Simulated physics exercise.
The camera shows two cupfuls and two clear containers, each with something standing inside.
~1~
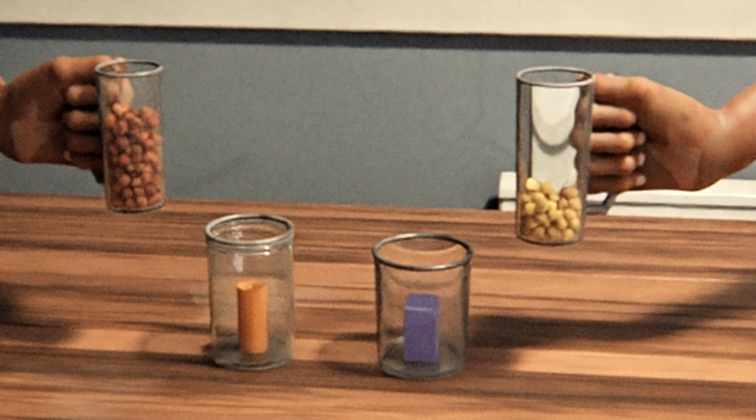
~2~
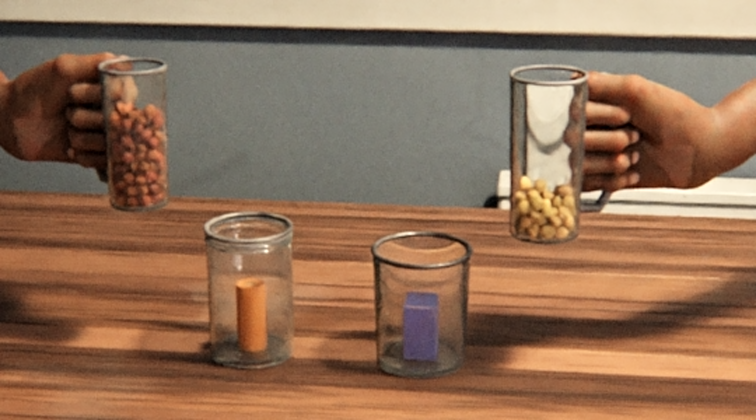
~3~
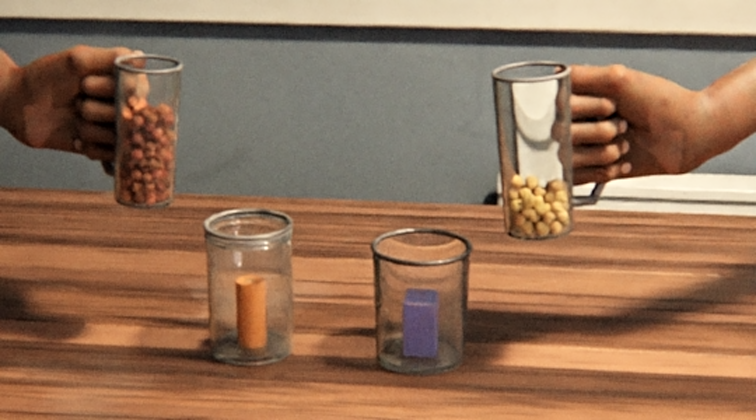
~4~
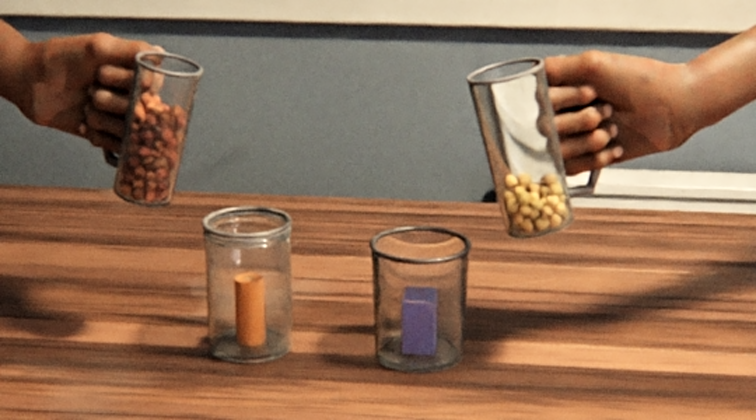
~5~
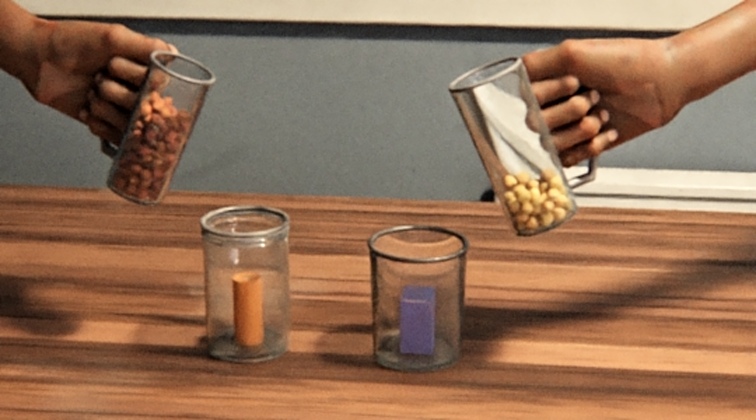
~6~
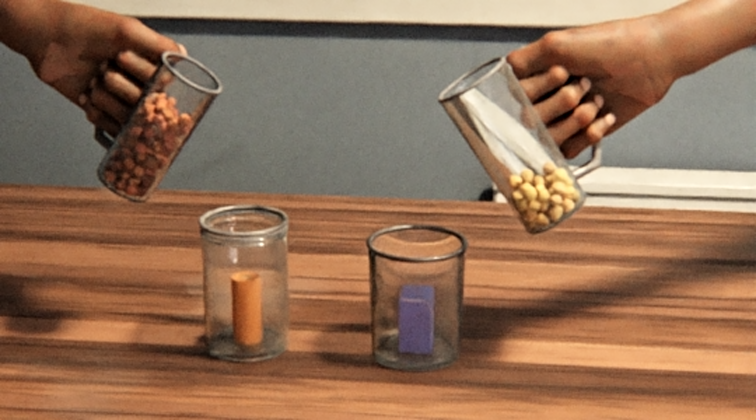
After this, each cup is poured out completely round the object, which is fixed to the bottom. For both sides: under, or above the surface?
On the left it stays visible, on the right it stays visible.
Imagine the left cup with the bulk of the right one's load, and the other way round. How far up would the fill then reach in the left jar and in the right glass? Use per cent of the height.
Left: About 30. Right: About 60.
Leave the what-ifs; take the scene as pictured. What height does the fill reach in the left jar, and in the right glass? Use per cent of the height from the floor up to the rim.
The left one comes to 50 %, the right one to 40 %.
Then, 0.47 s on from there, left jar empty, all of its cupful still in the cup; right glass empty, all of its cupful still in the cup.
Then, 0.97 s on from there, left jar nearly empty, nearly all of its cupful still in the cup; right glass empty, all of its cupful still in the cup.
Then, 1.56 s on from there, left jar a third full, none of its cupful still in the cup; right glass nearly empty, none of its cupful still in the cup.
In the end, left jar half full (surface near (246, 279)), nothing beside it; right glass a third full (surface near (417, 309)), nothing beside it; the left thing is still showing; the right thing is still showing.
